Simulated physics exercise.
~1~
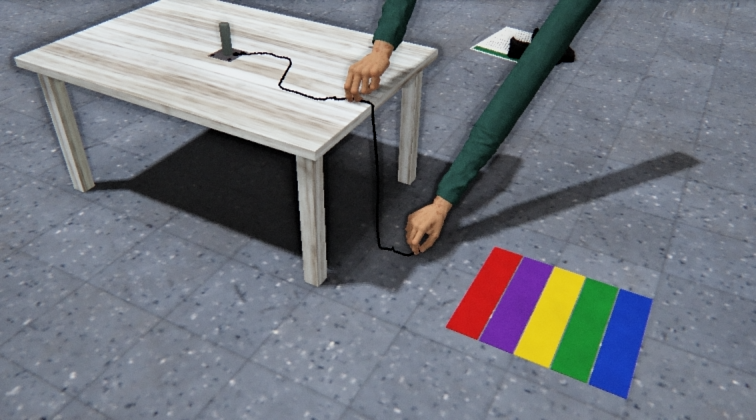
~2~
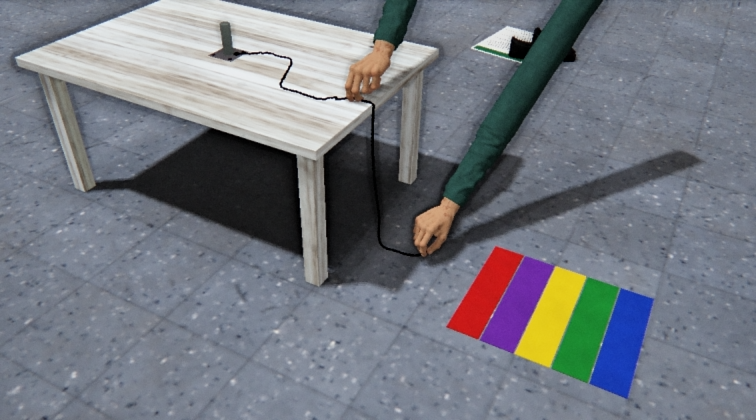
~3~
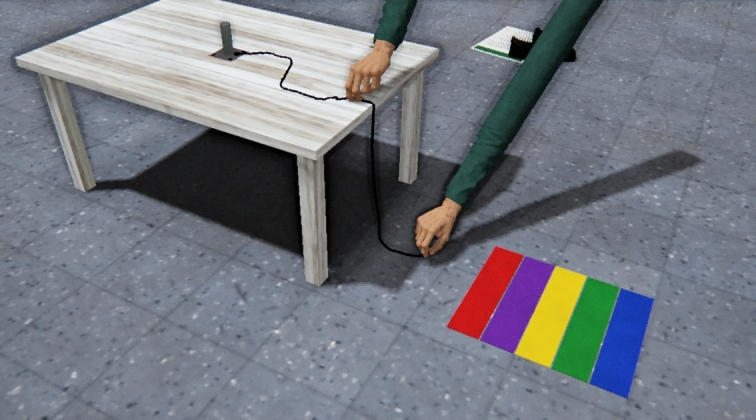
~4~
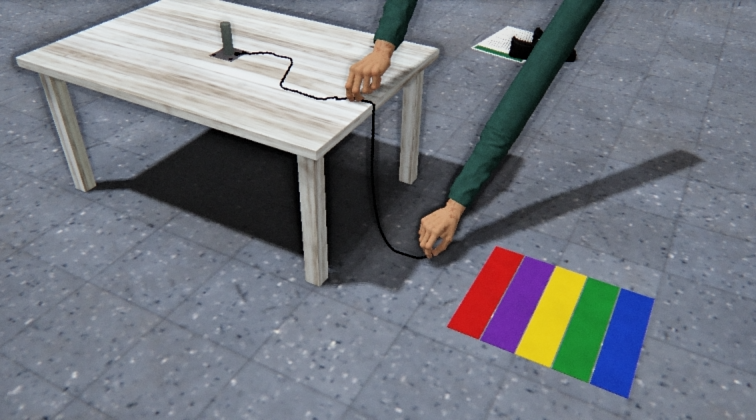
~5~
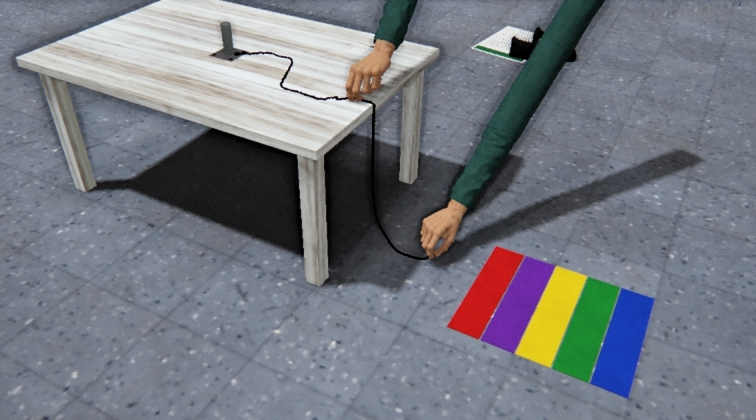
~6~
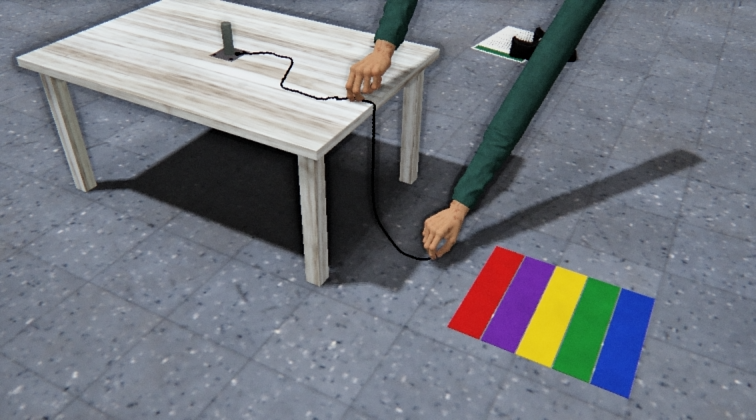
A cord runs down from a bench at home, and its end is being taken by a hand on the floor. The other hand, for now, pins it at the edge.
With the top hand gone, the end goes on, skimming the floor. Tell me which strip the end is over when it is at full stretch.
It is over the green strip.
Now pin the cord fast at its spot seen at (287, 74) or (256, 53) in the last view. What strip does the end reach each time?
One after the other, yellow; green.
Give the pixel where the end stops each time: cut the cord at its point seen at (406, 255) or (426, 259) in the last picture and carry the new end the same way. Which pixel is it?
It would end up close to (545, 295), then close to (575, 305).
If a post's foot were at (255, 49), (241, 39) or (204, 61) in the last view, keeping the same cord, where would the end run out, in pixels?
Approximate places, in that order: (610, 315), (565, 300), (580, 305).
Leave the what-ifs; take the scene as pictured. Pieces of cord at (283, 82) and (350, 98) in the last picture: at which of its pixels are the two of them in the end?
Final positions are (329, 86) and (404, 132), in that order.
Soon after, end near (537, 291); over purple.
After that, end near (574, 304); over yellow.
At the stop, end near (594, 311); over green. It gets as far as the green strip.
